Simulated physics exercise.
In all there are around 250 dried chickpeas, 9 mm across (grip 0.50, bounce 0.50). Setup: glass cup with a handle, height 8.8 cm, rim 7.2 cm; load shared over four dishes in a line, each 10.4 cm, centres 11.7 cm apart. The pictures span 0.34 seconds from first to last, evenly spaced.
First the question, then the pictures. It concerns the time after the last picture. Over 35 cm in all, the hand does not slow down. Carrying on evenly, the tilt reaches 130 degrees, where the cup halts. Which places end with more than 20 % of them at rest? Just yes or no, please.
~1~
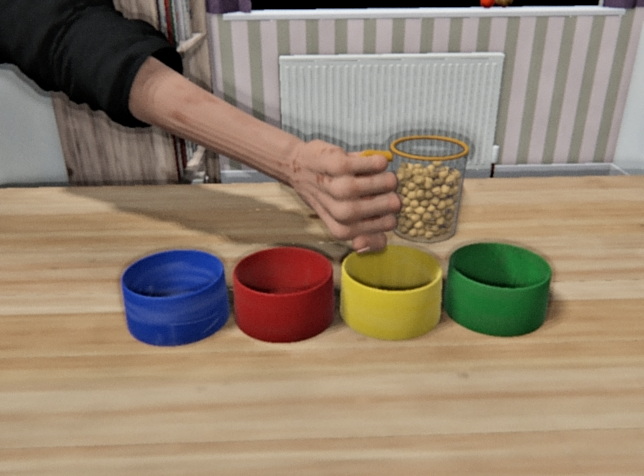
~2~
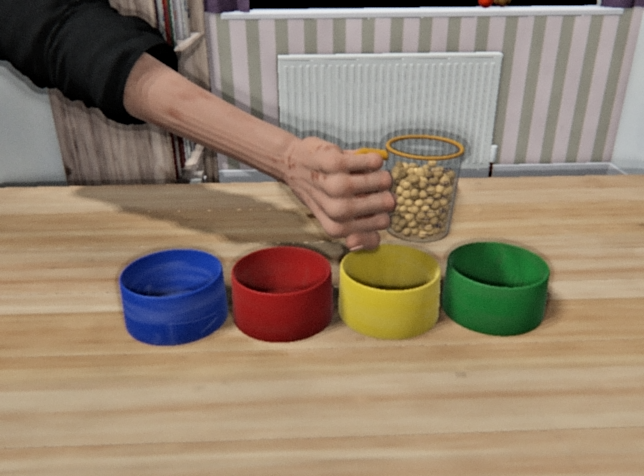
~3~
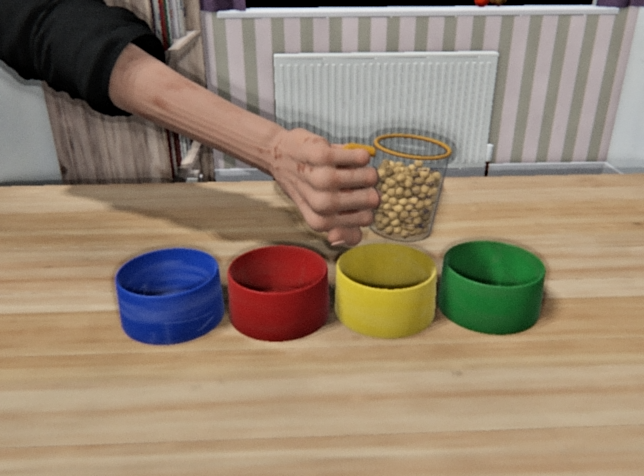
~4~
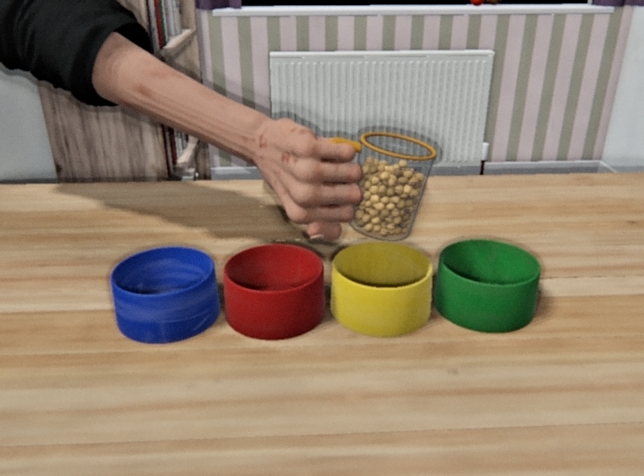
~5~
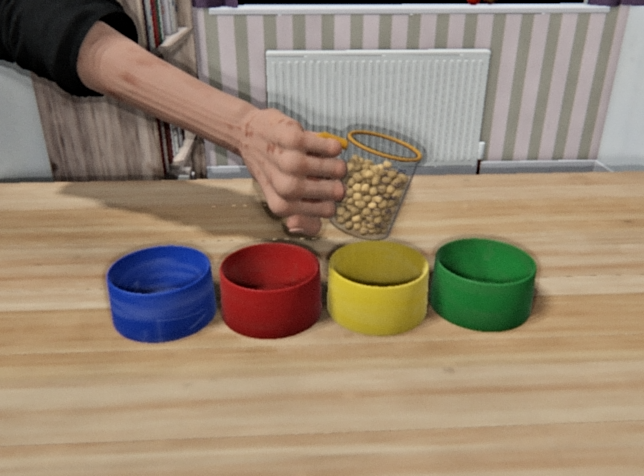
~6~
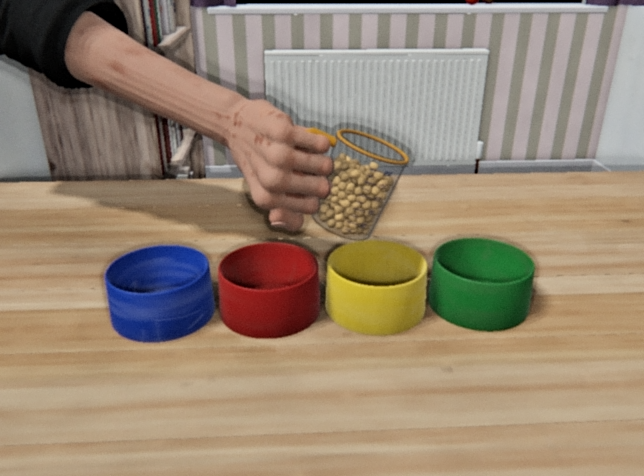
In short: Red no, blue yes, green no, yellow no, counter no.
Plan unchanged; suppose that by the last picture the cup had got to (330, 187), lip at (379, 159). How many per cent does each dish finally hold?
Red: 0 / blue: 100 / green: 0 / yellow: 0.
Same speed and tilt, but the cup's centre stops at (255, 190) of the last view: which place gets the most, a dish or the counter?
Red.
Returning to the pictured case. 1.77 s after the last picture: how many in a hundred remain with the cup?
Estimate: Some 0 %.
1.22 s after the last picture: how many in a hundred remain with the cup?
Close to 90 in a hundred.
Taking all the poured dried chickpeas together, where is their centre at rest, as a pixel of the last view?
In the last view, approximately (154, 300).
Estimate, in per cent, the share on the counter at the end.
The figure is about 10 percent.
Then, 0.73 s after the last picture, tilt 71 degrees; cup holds 100 %.
Then, 1.22 s after the last picture, tilt 106 degrees; cup holds 90 %, blue 5 %.
Then, 1.77 s after the last picture, tilt 130 degrees; cup holds 0 %, blue 90 %.
In the end, red 0 %, blue 90 %, green 0 %, yellow 0 %, counter 10 %.
